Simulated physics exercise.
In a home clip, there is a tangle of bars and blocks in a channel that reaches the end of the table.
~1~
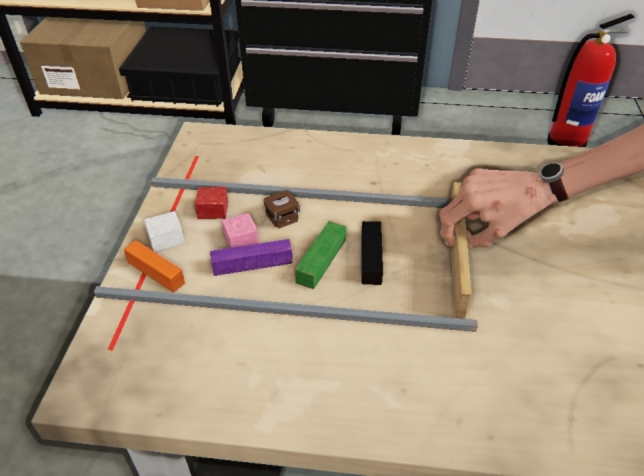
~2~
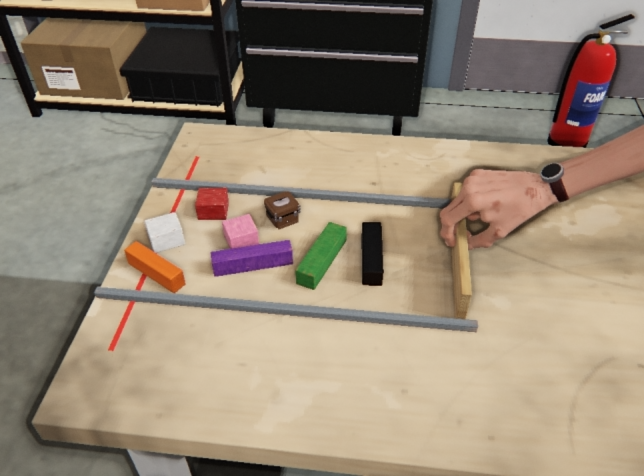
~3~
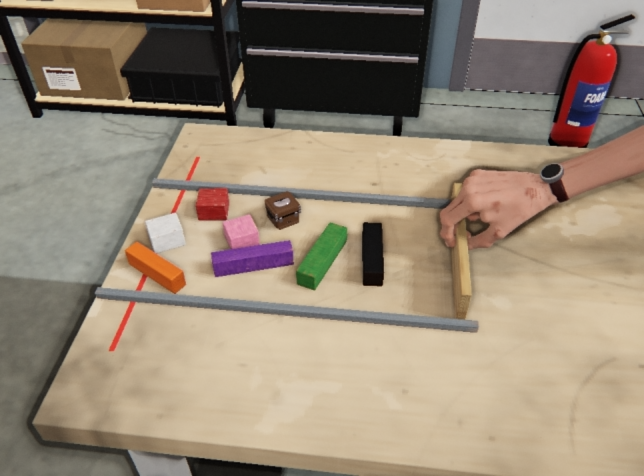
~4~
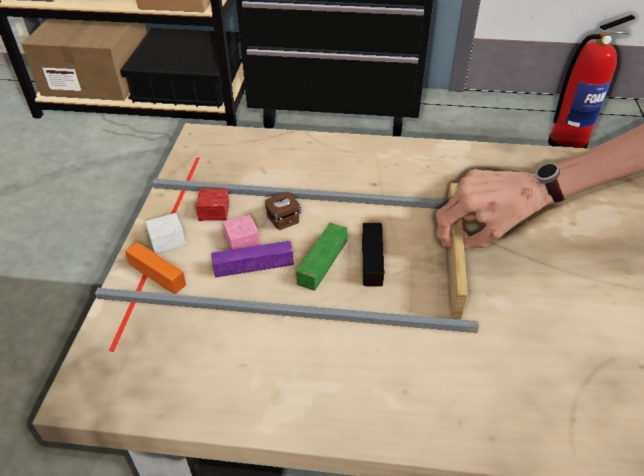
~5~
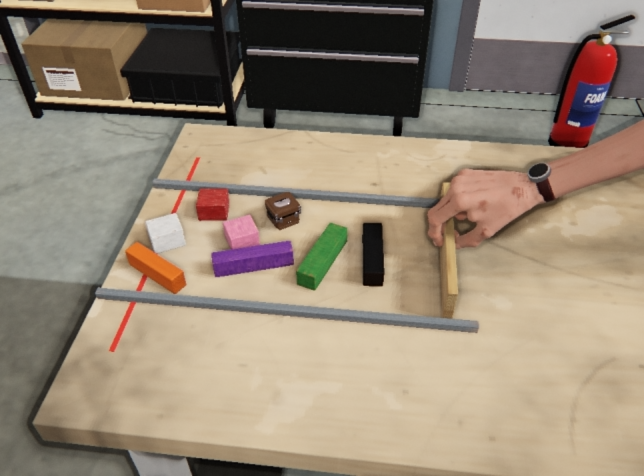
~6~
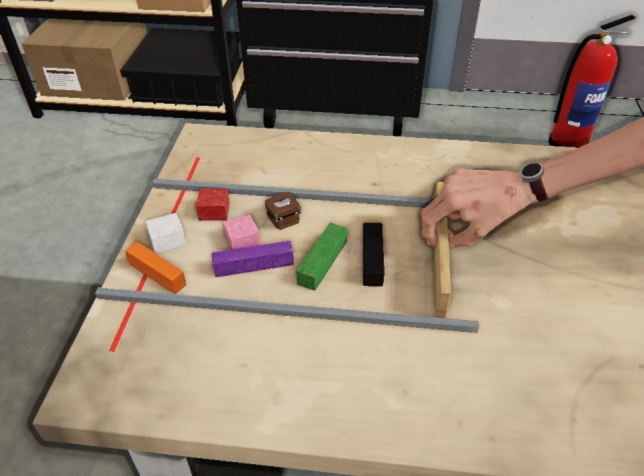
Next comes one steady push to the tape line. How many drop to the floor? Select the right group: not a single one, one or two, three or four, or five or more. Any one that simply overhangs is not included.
The right group is three or four.
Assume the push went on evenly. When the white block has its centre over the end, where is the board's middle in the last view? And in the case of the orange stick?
With the white block it sits around (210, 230), with the orange stick around (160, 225).
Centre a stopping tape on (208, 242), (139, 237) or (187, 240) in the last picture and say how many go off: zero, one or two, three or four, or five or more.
Try 1 - no fall at all; try 2 - more than four; try 3 - just one or two.
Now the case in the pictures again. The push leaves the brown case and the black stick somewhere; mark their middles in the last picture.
(162, 197) and (150, 235), roughly.
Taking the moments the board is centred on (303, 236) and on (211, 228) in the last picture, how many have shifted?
Well, it's 3 at the first one and 8 at the second.
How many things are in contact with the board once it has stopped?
The count in contact is 3.
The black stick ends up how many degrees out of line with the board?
Some 0 degrees.
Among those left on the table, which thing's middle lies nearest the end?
The orange stick finishes closest.
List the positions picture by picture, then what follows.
White block (164, 232); orange stick (154, 266); red block (212, 203); board (459, 247); tape (161, 237), in the first frame.
Orange stick (155, 267); brown case (282, 211), in the second frame.
Red block (213, 204); board (459, 248), in the third frame.
White block (166, 233); black stick (373, 253), in the fourth frame.
Orange stick (156, 268); pink block (241, 234), in the fifth frame.
White block (166, 233); orange stick (156, 268); red block (213, 205); board (441, 246); tape (162, 238), in the sixth frame.
Soon after, none off yet; white block at rest near (166, 233); orange stick at rest near (156, 268); red block at rest near (213, 205).
Then, none off yet; white block moving near (164, 232); orange stick moved a little near (145, 274); red block at rest near (213, 205).
At rest, the number that fall off is three or four; fallen, purple bar, pink block, red block and white block.
